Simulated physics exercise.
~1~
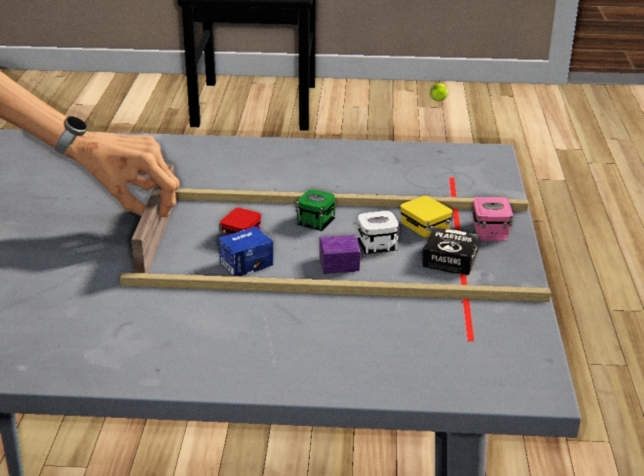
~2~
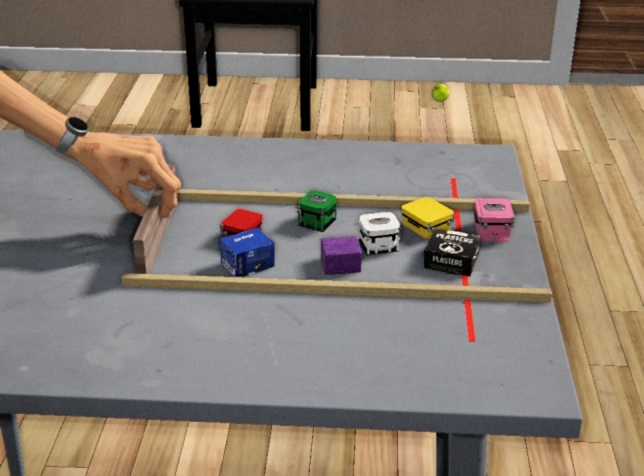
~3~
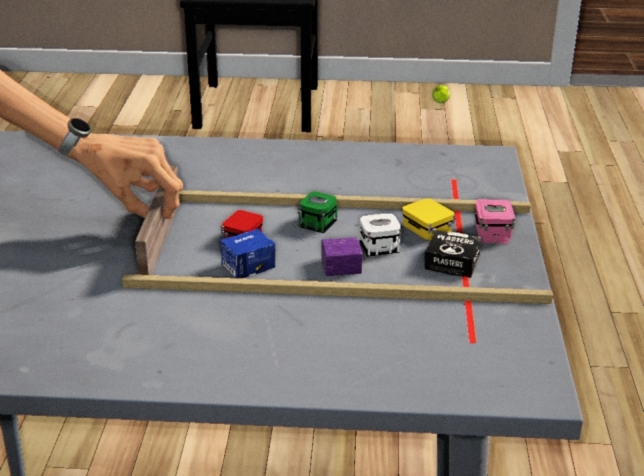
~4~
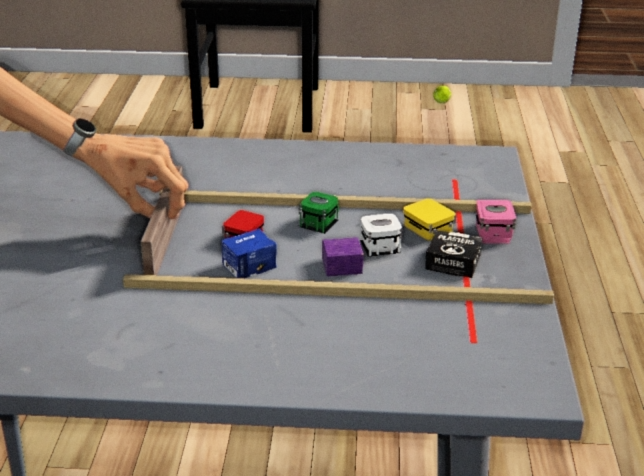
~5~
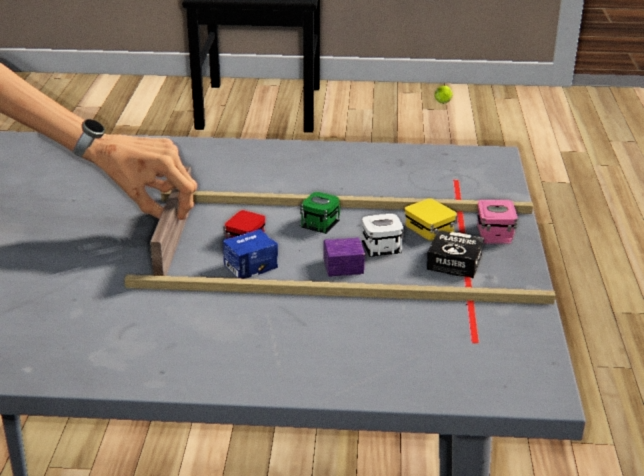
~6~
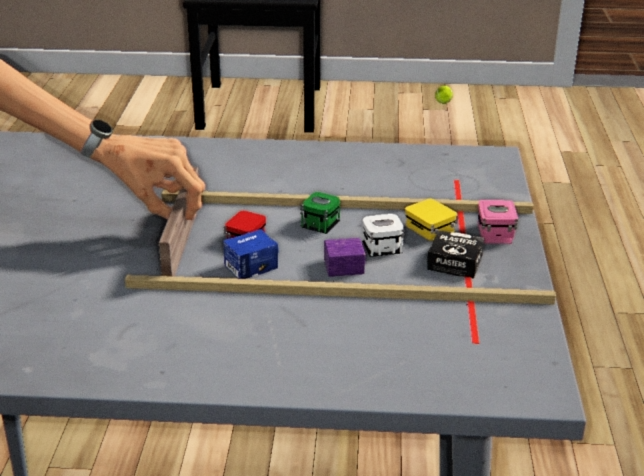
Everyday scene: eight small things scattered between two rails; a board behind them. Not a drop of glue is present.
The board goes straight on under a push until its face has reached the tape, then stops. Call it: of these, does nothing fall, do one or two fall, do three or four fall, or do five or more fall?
One or two fall.
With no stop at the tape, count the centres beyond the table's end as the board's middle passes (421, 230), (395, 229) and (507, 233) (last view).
Taking the places in turn, the counts are 0, 0 and 5.
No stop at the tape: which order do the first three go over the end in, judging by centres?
In order: The black box, then the pink case, then the purple block.
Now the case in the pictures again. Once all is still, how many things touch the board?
The count in contact is 3.
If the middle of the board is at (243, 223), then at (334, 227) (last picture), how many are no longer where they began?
Tally at point one: 2; at point two: 5.
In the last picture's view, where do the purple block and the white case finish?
The first ends close to (528, 257), the second close to (511, 236).
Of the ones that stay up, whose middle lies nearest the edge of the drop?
Purple block.
Soon after, none off yet; pink case at rest near (497, 221); black box at rest near (456, 253); yellow case at rest near (431, 221).
After that, none off yet; pink case at rest near (497, 221); black box at rest near (458, 253); yellow case at rest near (431, 221).
And then, none off yet; pink case displaced a little near (511, 221); black box displaced about its own width near (523, 249); yellow case displaced about its own width near (475, 216).
In the end, the number that fall off is one or two; gone, black box and pink case.
